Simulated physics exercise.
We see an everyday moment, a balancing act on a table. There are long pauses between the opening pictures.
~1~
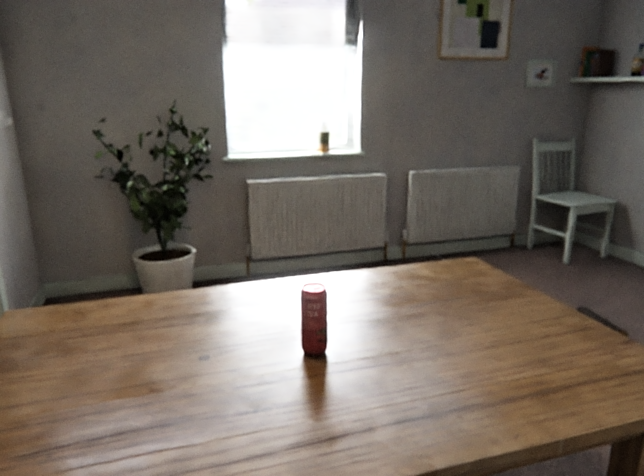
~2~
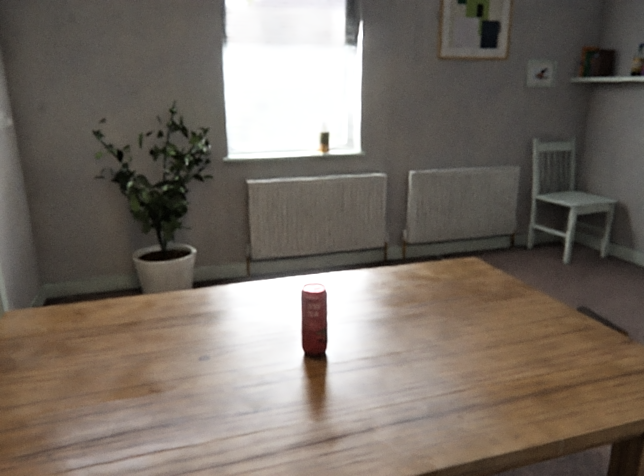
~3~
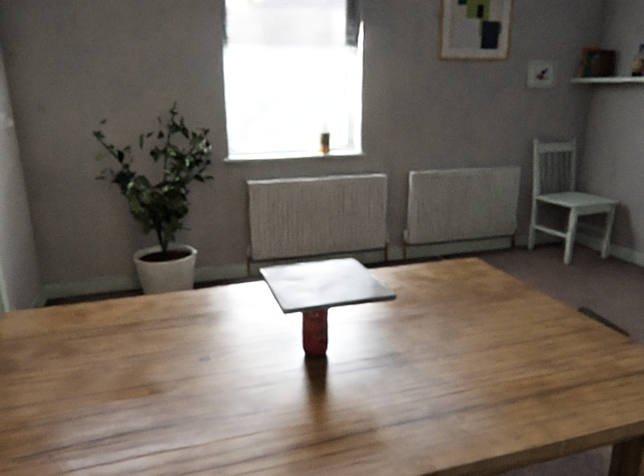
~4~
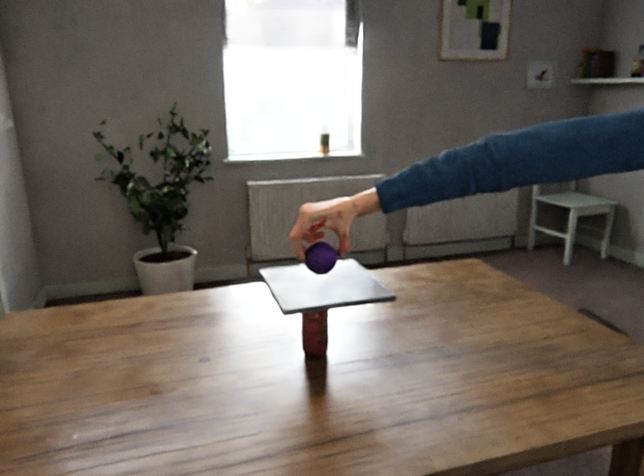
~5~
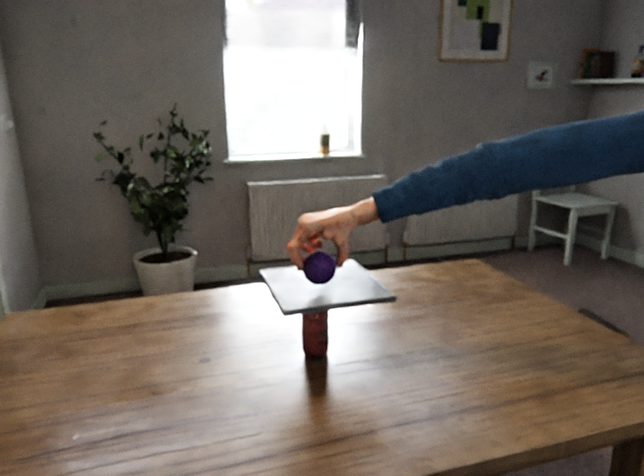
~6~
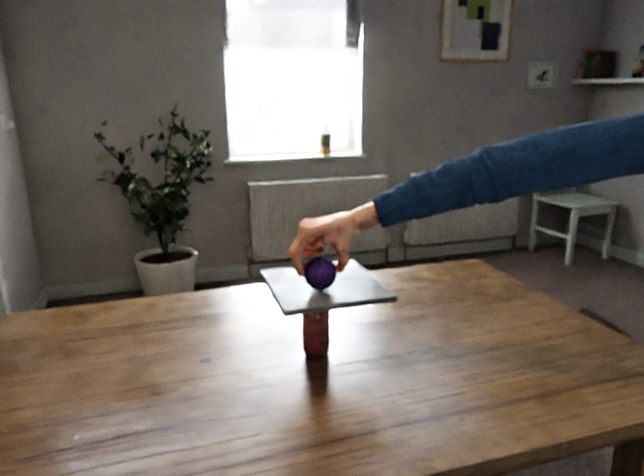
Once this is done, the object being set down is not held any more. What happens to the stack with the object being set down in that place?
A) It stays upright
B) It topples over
A, it stays upright.
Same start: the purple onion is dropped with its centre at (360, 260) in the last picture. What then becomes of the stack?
Topples.
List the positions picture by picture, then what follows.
In the first picture, the last thing is not in view yet.
In the second picture, the last thing is not in view yet.
In the third picture, the last thing is not in view yet; grey lid (323, 283).
In the fourth picture, still above its spot; purple onion (321, 258); grey lid (323, 284).
In the fifth picture, still above its spot; purple onion (319, 268); grey lid (323, 285).
In the sixth picture, set down, still held; purple onion (320, 273); grey lid (324, 285).
Then, 0.20 s later than the last frame, all is still.
Then, 0.40 s later than the last frame, purple onion resting near (320, 273).
When it is over, all 3 as before. End places, in pixels of the last picture, purple onion near (320, 273). The stack stays up.
